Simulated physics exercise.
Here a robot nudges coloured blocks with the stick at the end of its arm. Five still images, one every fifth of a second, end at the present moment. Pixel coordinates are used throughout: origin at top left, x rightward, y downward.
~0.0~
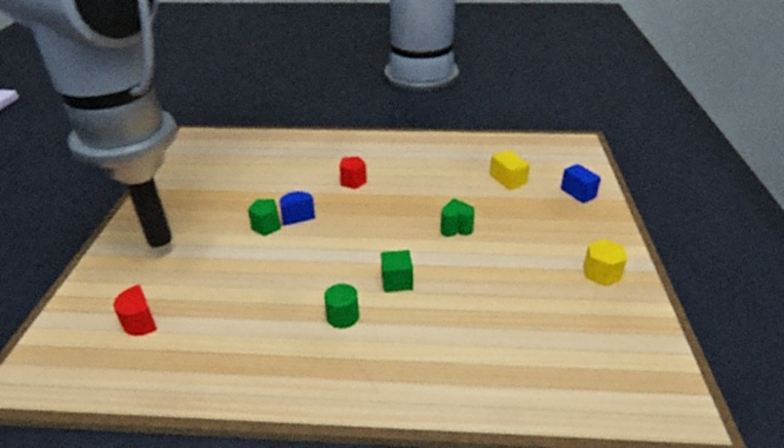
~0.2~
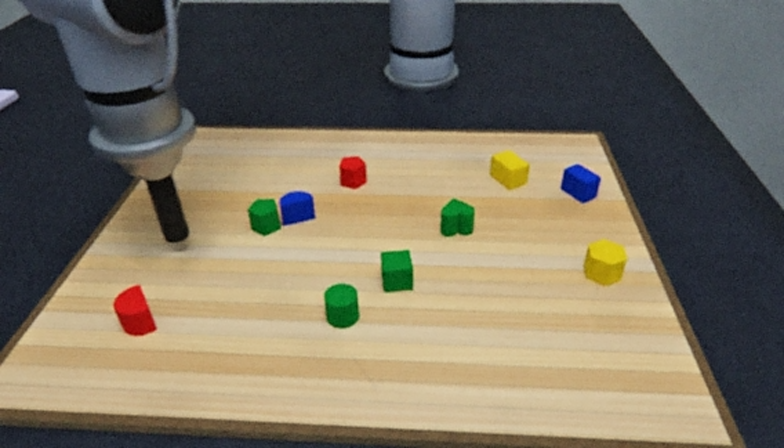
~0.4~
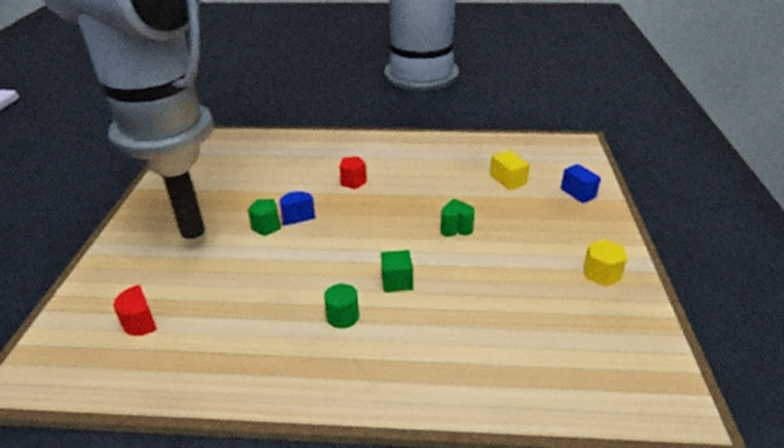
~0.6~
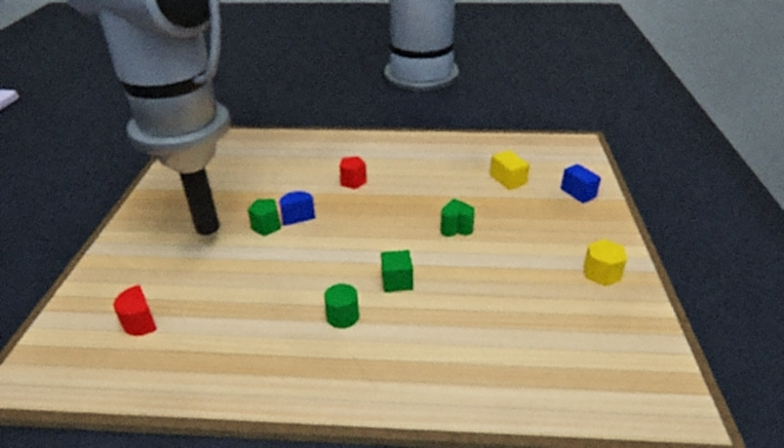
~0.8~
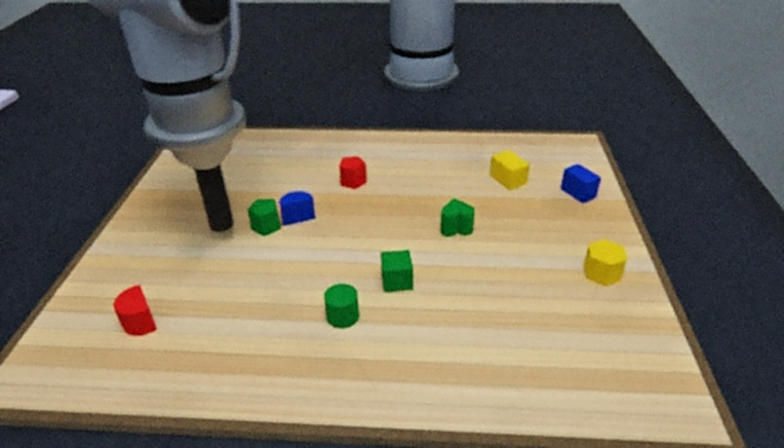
Robot arm moving its black stick slowly rightward over a wooden board towards a green block, the scattered coloured blocks staying still.
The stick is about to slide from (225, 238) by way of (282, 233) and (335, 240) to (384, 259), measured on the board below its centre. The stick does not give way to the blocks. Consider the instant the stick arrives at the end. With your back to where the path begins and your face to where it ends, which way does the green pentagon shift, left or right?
It's pushed left.
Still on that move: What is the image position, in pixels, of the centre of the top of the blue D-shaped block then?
Roughly at (326, 186).
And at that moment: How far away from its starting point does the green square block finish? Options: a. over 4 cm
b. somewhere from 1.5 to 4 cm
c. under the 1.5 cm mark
I choose c.
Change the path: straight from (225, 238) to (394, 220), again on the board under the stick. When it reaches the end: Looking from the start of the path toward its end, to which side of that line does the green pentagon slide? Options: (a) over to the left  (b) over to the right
Letter a.
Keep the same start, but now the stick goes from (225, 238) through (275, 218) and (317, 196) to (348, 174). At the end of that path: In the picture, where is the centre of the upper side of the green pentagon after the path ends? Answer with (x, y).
It is at (298, 203).
On the path given first. One third of the way, stick (281, 220); green pentagon (295, 199); blue D-shaped block (321, 189), turned 15° anticlockwise.
Two thirds of the way, stick (335, 227); green pentagon (302, 198), turned 25° anticlockwise; blue D-shaped block (326, 186), turned 20° anticlockwise.
At the end, stick (383, 246); green pentagon (302, 198), turned 25° anticlockwise; blue D-shaped block (326, 186), turned 20° anticlockwise; green square block not moved.
